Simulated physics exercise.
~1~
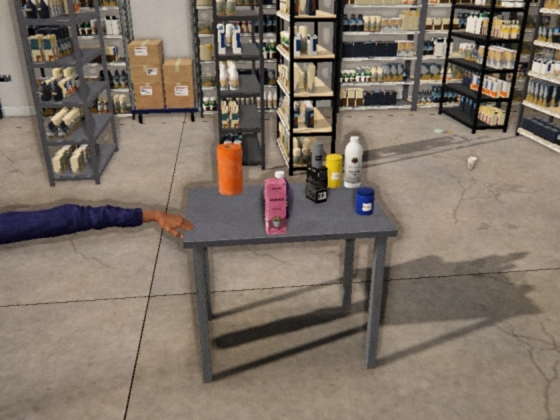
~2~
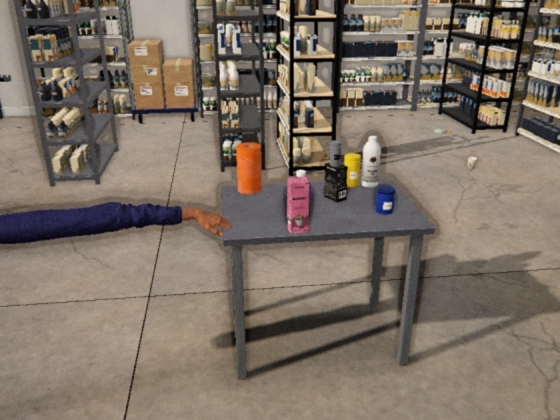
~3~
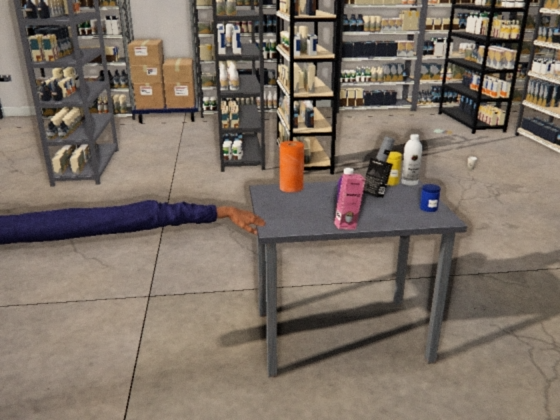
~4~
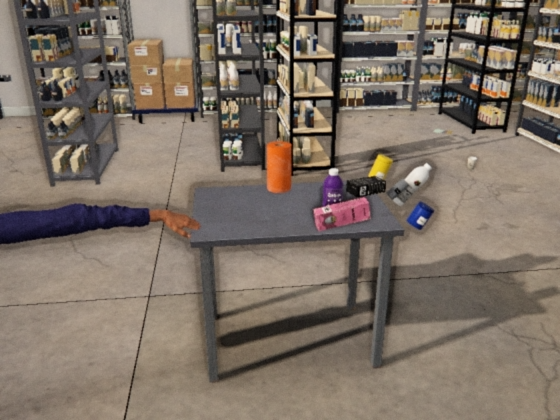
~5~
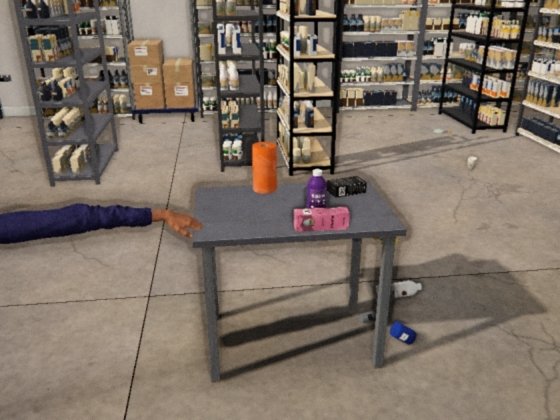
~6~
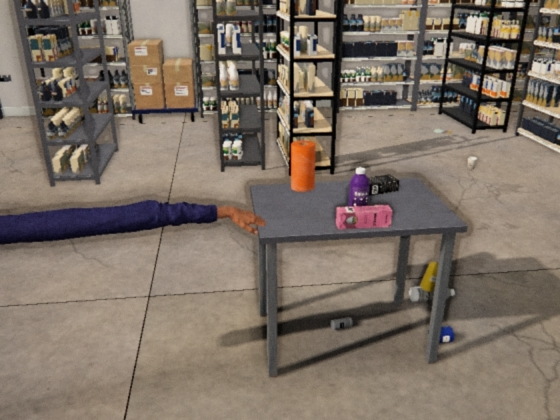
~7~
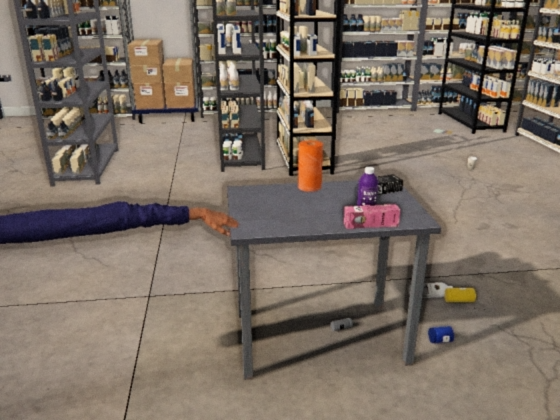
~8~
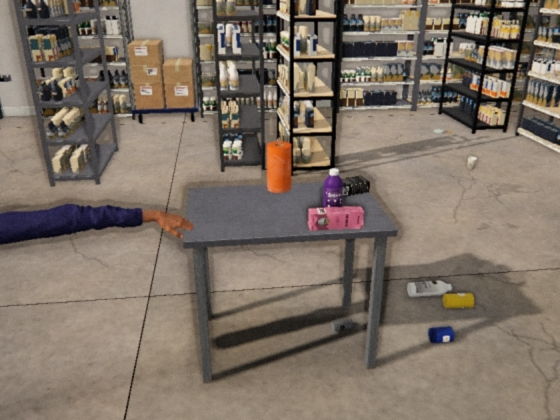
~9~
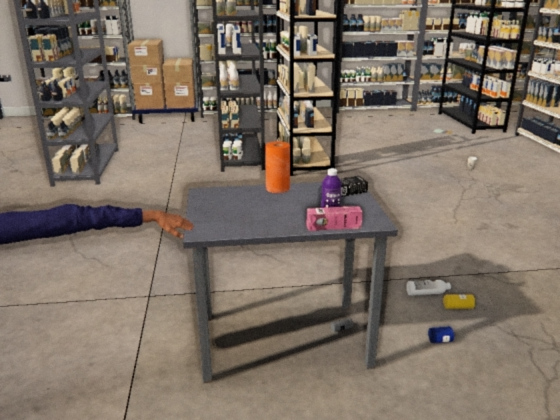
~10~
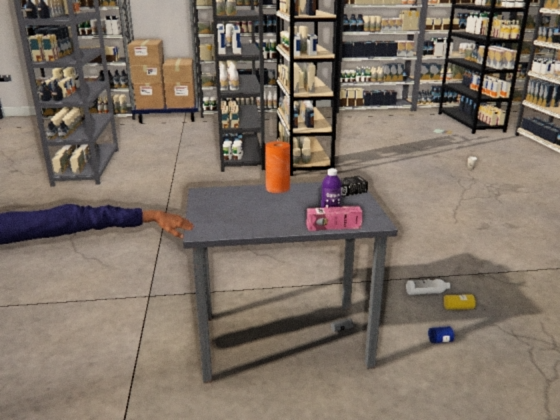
To begin with, an arm in a dark blue sleeve holds the edge of a small grey table crowded with upright containers in a room lined with stocked shelves. The hand drags the table to the right, and the pink carton and black packet start to lean. As the table jerks back left, the carton topples while the yellow jar, white bottle and blue jar tumble off the right side. The table shifts right and left again before stopping. Finally, the fallen items, including a small grey shaker, lie on the floor, while the orange roll and purple bottle still stand beside the tipped carton and packet.
